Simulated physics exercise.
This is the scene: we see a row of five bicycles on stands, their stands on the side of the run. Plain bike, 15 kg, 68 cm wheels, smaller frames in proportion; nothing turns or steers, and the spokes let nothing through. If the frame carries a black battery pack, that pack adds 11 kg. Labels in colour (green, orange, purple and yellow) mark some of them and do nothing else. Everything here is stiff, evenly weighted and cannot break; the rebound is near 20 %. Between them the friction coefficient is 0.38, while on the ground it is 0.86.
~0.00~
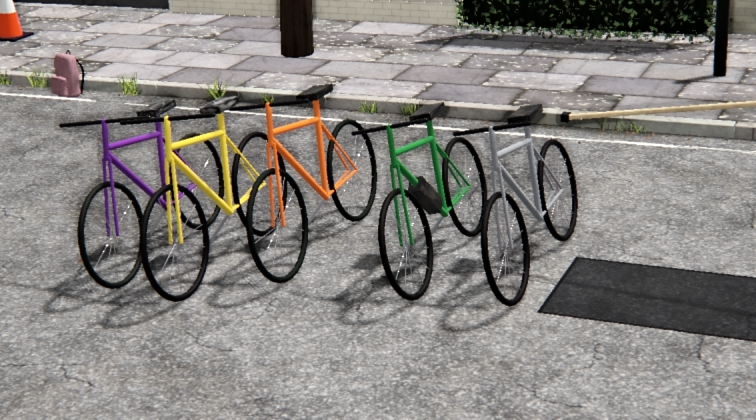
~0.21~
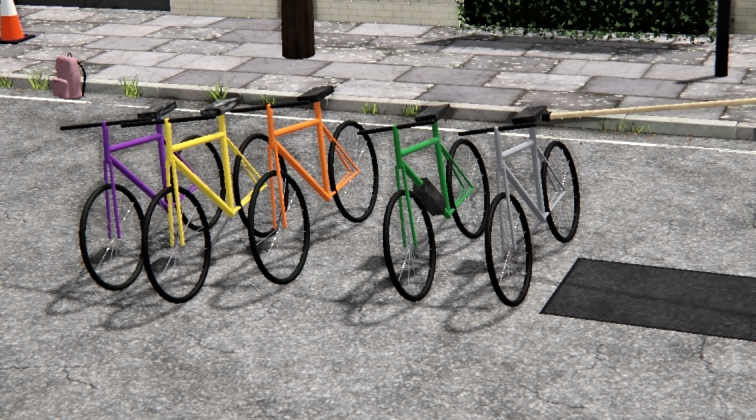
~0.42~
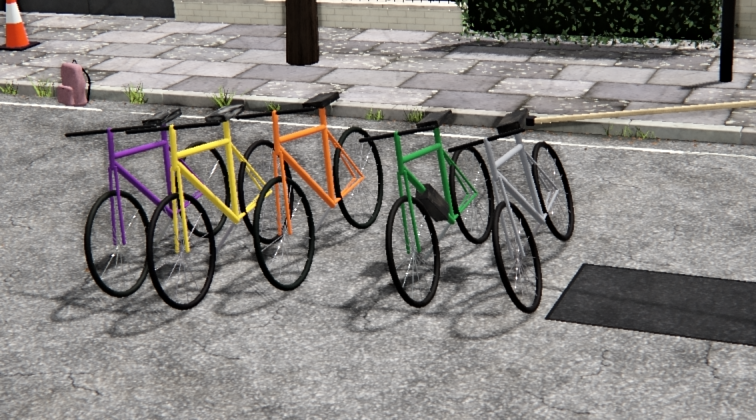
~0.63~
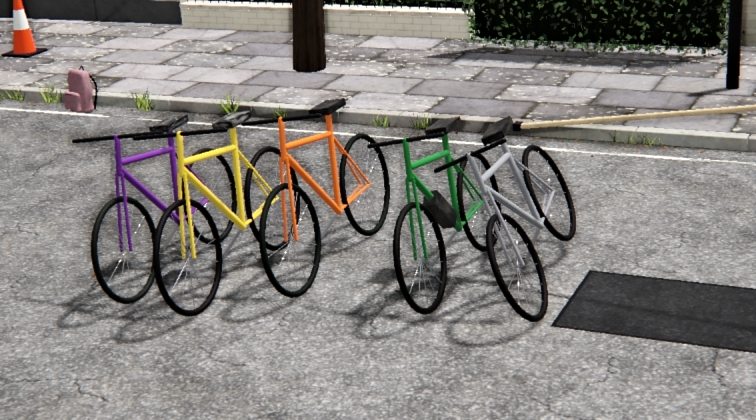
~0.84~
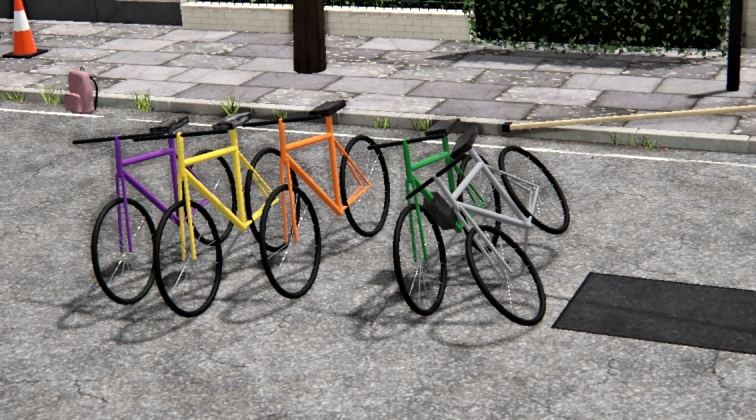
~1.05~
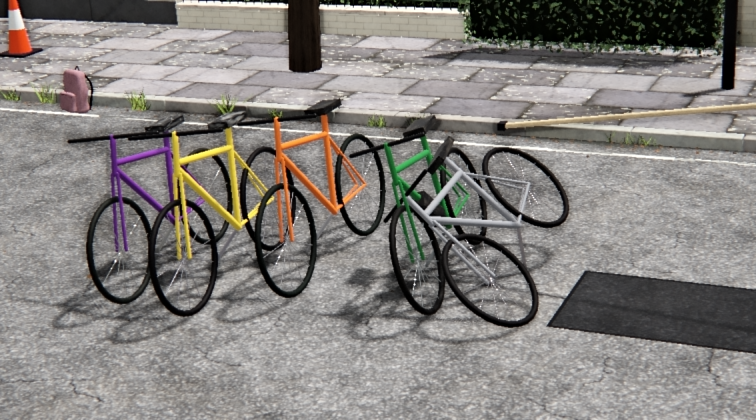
A long pole nudged the silver bicycle at the right end of a row of five, and it tipped left against the green one, which leaned slightly while the other three stayed upright.
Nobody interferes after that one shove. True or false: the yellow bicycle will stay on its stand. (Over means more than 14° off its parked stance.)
False.
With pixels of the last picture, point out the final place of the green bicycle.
At about (352, 242).
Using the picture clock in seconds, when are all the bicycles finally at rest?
That happens at roughly 4.5 seconds.
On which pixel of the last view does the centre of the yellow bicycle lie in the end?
In the final picture it sits close to (128, 214).
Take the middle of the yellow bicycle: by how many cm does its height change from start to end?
Lower, by roughly 20 cm.
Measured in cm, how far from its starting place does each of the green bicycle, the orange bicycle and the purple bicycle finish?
From start to finish: Green 60, orange 120, purple 70 centimetres.
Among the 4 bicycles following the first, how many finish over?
Result - a count of 4.
Around 1.56 s, 1 of the 4 other bicycles over; yellow bicycle unmoved; green bicycle tipped 44°.
Around 2.14 s, 3 of the 4 other bicycles over; yellow bicycle tipped 16°; green bicycle tipped 70°.
Around 3.14 s, 4 of the 4 other bicycles over; yellow bicycle tipped 64°; green bicycle tipped 70°.
Around 3.88 s, 4 of the 4 other bicycles over; yellow bicycle lying flat; orange bicycle lying flat.
Finally (4.7 s), 4 of the 4 other bicycles over; yellow bicycle lying flat; orange bicycle lying flat; purple bicycle lying flat. Not one is left standing. Seen by the last camera, middles, yellow bicycle near (128, 214), orange bicycle near (167, 204).
